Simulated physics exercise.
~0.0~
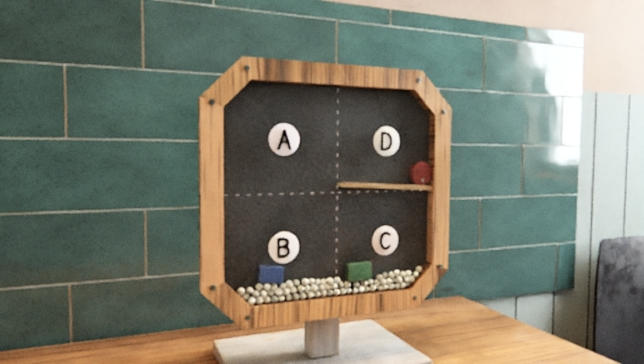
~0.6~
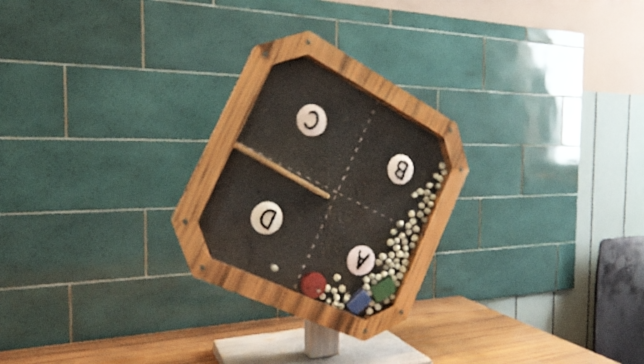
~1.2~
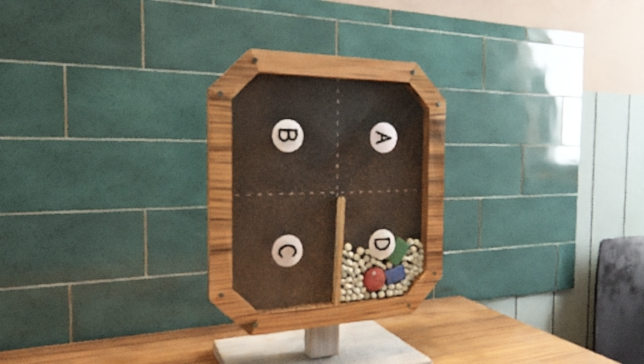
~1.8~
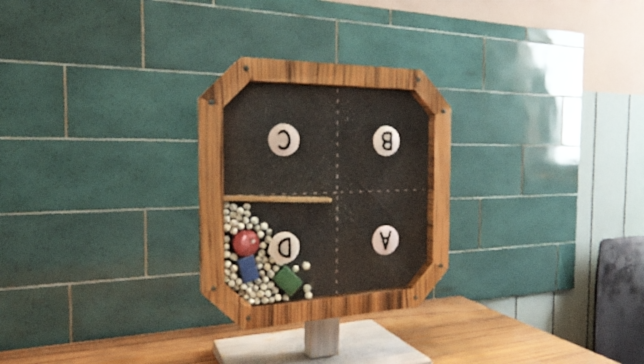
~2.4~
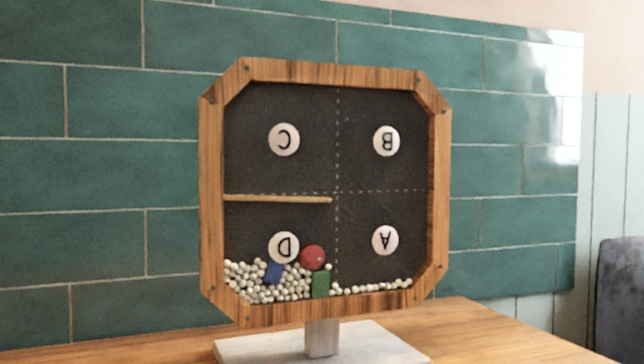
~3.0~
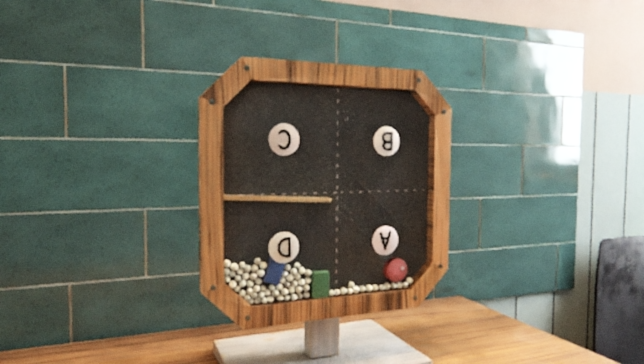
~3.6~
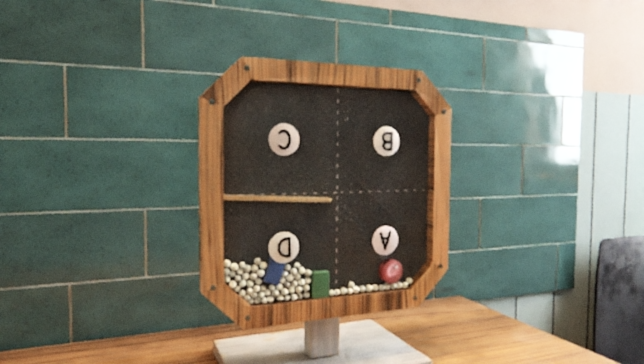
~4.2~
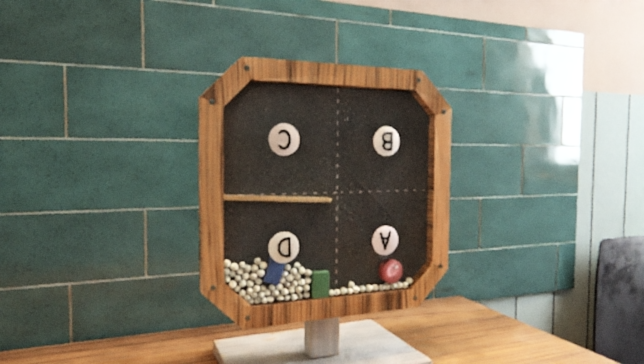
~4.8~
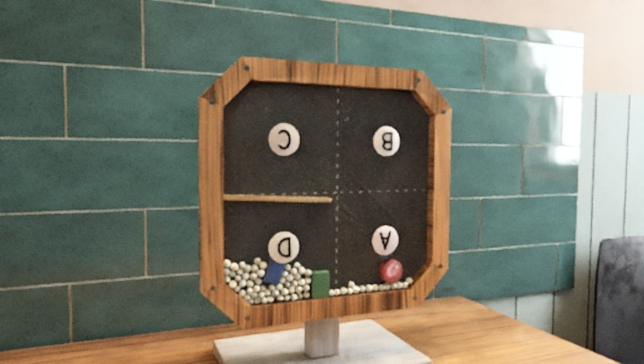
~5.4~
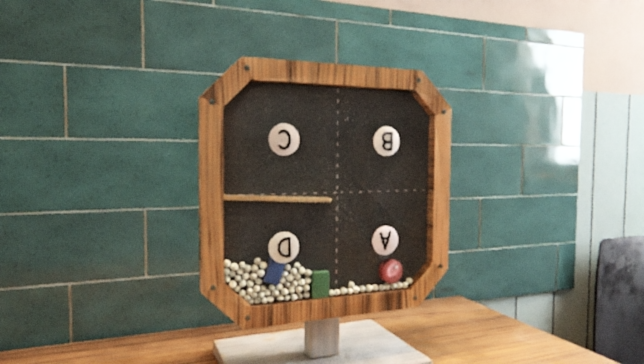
A closed octagonal wooden case with four lettered quarters stands upright before green tiles, white balls and a blue and a green block along its bottom, a red disc on an inner shelf. It turns anticlockwise, and the balls and all three pieces slide around the rim past the upended A. By three quarters of a turn, everything is heaped beside the upright shelf in D. The case then swings back clockwise until its letters are upside down, and the heap spills outward. The red disc rolls right into A and stops among a few balls, while both blocks rest in D with most of the balls.
